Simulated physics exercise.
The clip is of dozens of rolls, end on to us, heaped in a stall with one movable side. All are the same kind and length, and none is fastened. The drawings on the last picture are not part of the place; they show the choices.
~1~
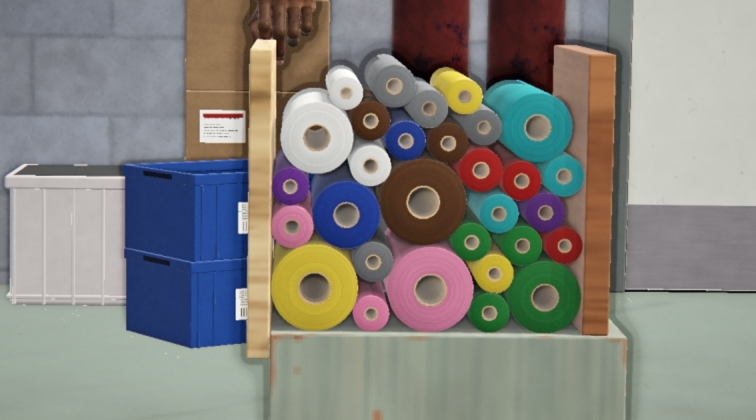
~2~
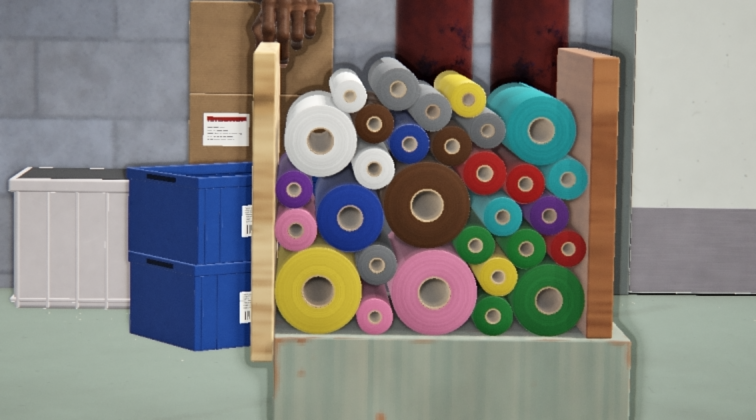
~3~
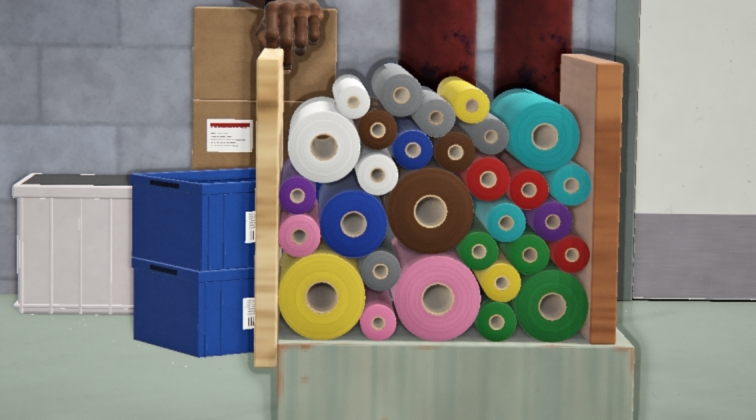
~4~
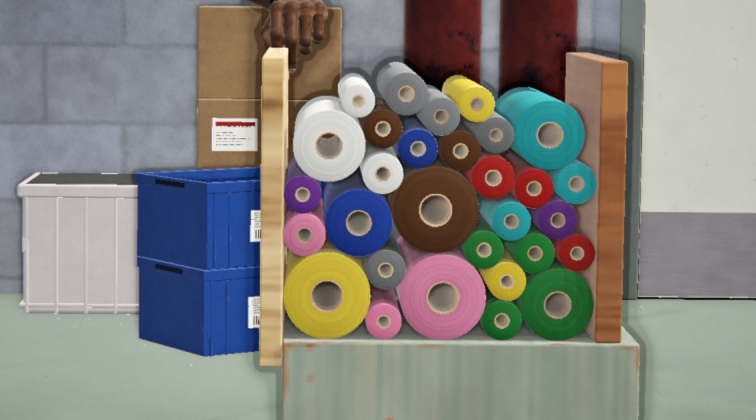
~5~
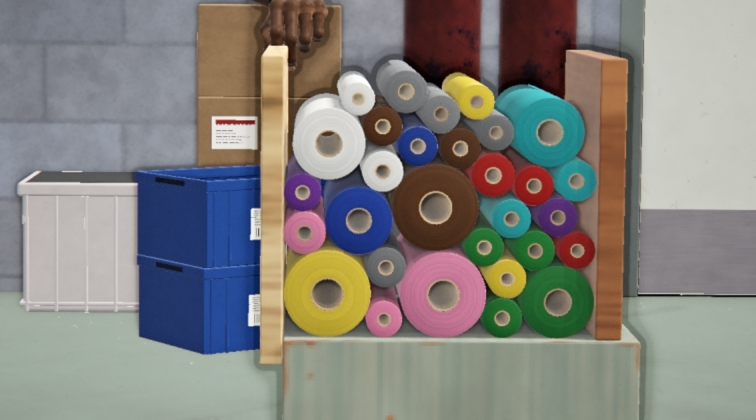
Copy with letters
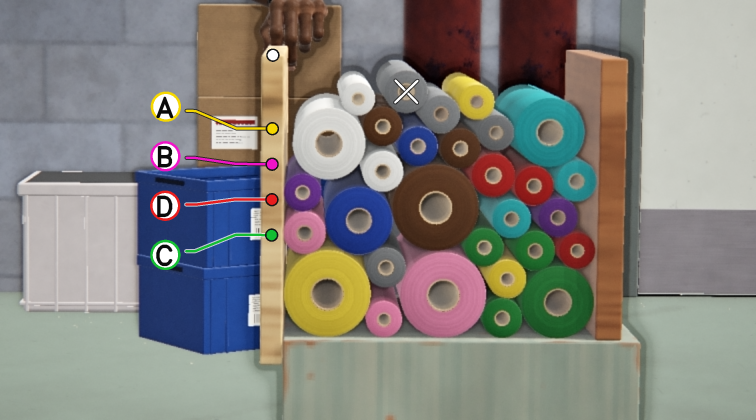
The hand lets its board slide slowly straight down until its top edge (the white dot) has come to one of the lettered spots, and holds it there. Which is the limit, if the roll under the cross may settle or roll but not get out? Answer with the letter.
Lower it to D and no more.
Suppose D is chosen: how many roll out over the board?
The count is none.
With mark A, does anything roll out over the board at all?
No, at A.
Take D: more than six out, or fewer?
At D, fewer than six.
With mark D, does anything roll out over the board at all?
No.
On the copy, A at (273, 129); B at (272, 164); C at (272, 235); D at (272, 200); the cross at (406, 92); the white dot at (273, 55).
On D. First, top of the board (284, 122).
Then, top of the board (283, 197).
Finally, top of the board (283, 199), none out over the board, the crossed one still inside.
By contrast, A keeps the crossed one inside; B keeps the crossed one inside; C lets the crossed one out.
